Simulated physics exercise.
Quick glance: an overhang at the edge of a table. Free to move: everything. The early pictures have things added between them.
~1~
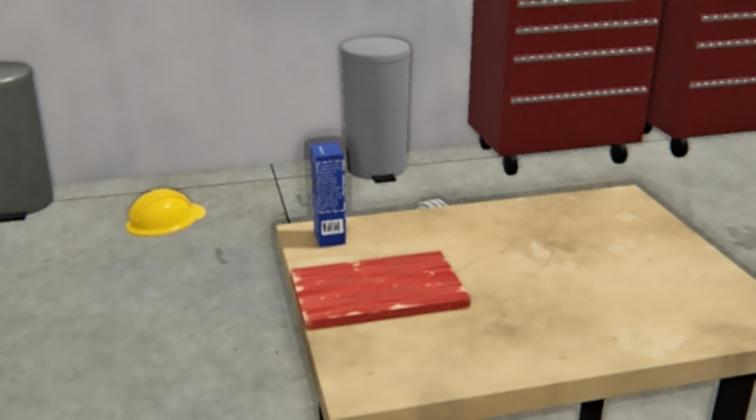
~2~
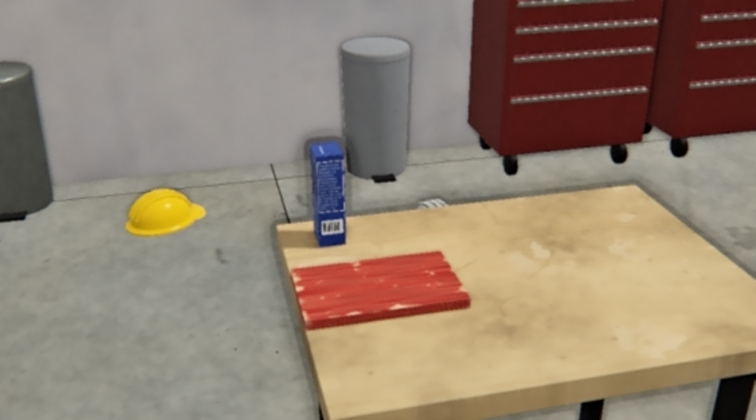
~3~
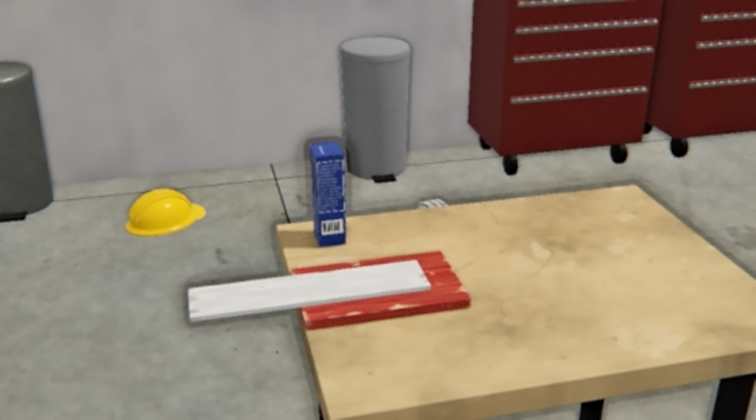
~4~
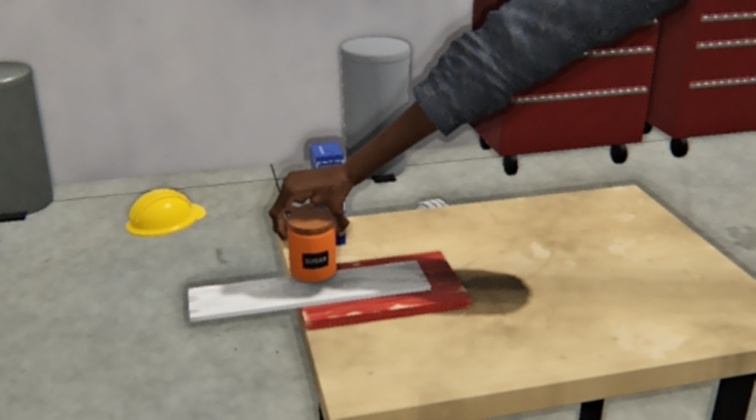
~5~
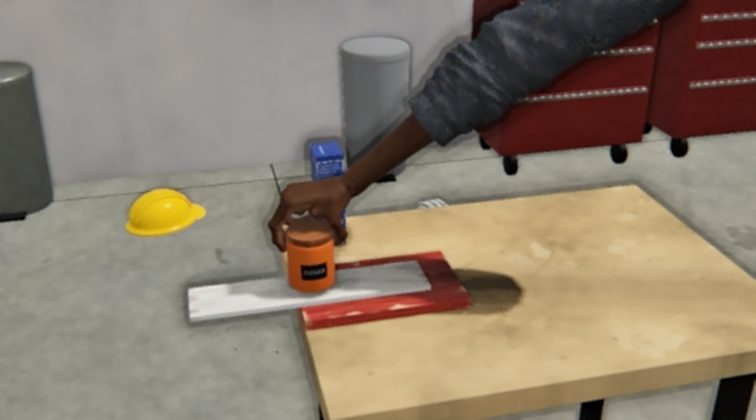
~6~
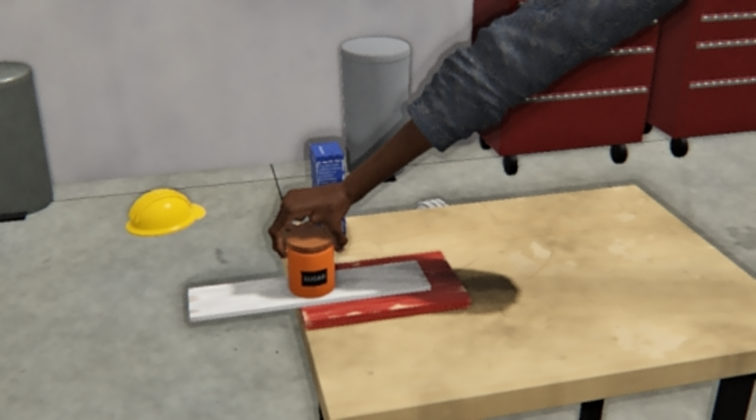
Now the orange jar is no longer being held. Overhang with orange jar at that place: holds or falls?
Watch it - it stays in place the whole time.
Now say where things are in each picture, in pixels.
In the first picture, the last thing is not in view yet.
In the second picture, the last thing is not in view yet; red slab (378, 288).
In the third picture, the last thing is not in view yet; blue carton (328, 195).
The fourth picture shows coming down; orange jar (312, 244); white plank (310, 289).
The fifth picture shows coming down; orange jar (310, 256); red slab (378, 288).
The sixth picture shows in place under the hand; orange jar (311, 262).
Then, 0.80 s later than the last frame, all is still.
Then, 1.70 s later than the last frame, things are still on the move.
When it is over, all 4 as before. End places, in pixels of the last picture, orange jar near (310, 262). The plank stays on the table.
